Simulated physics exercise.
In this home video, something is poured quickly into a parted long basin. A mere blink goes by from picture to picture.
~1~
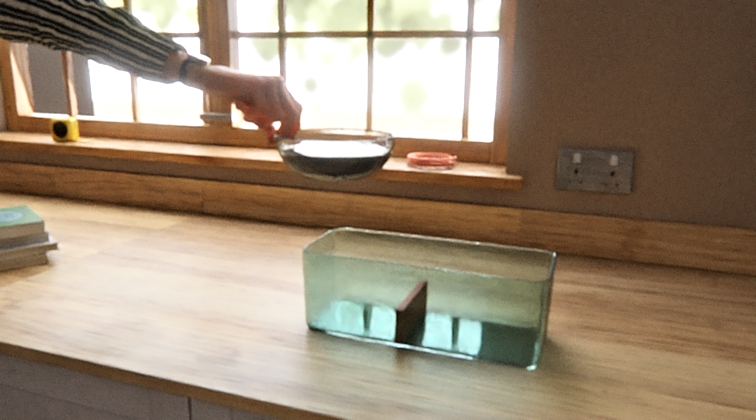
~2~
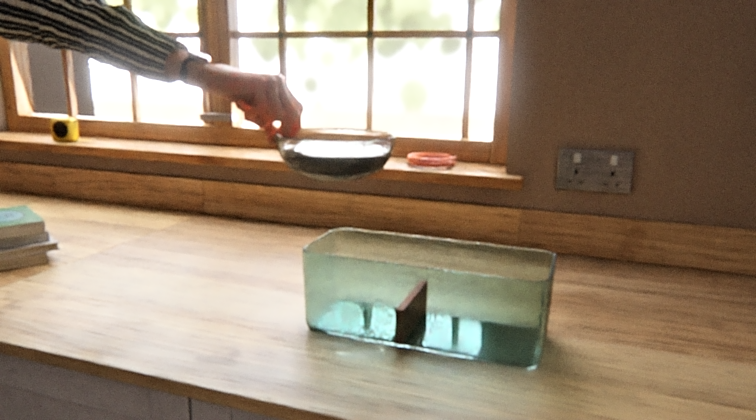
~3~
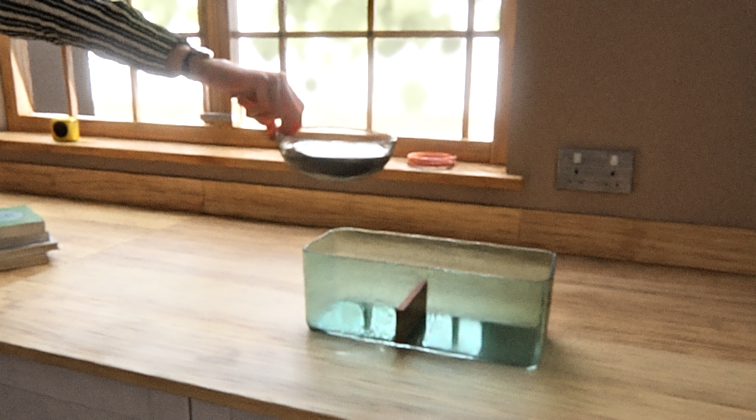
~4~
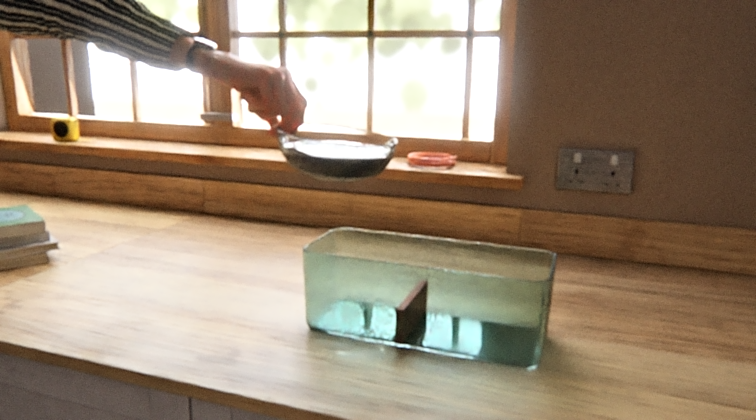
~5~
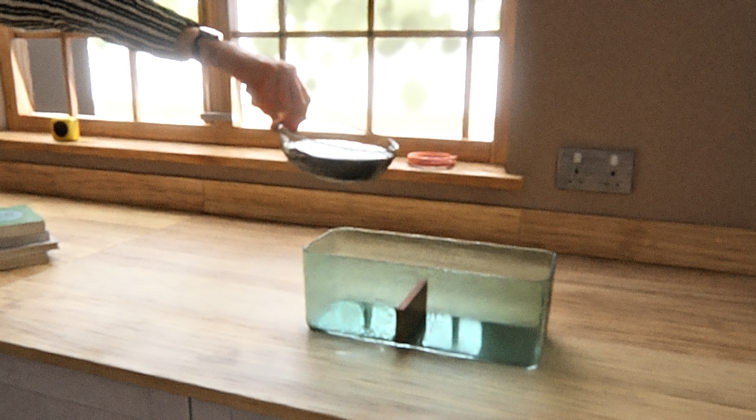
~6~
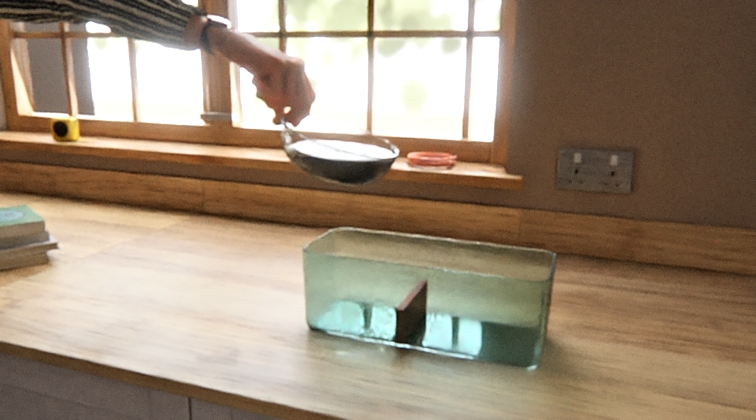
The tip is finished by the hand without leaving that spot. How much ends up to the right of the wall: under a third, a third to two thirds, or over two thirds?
Middle range.
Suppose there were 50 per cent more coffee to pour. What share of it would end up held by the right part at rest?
That share would be some 65 parts in a hundred.
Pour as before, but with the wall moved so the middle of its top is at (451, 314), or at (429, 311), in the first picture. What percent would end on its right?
10 % then 35 %.
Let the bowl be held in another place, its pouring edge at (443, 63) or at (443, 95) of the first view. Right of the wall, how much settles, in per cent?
Roughly 95 % the first time and roughly 95 % the second.
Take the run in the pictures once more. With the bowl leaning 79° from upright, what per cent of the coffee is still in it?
It keeps around 20 per cent at that angle.
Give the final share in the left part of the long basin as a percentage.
Roughly 45 percent of it.
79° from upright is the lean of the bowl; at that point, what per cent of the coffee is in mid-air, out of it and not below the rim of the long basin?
That comes to near 30 percent.
A moment on, the bowl is tipped on its side and 19 per cent is still to pour, 8 is left of the wall and 41 right of it.
Next, the bowl is tipped right over and 0 per cent is still to pour, 43 is left of the wall and 56 right of it.
Then the bowl is tipped right over and 0 per cent is still to pour, 43 is left of the wall and 56 right of it.
Later the bowl is tipped right over and 0 per cent is still to pour, 43 is left of the wall and 56 right of it.
In the end 43 per cent lies left of the wall, 56 right of it and 1 outside.
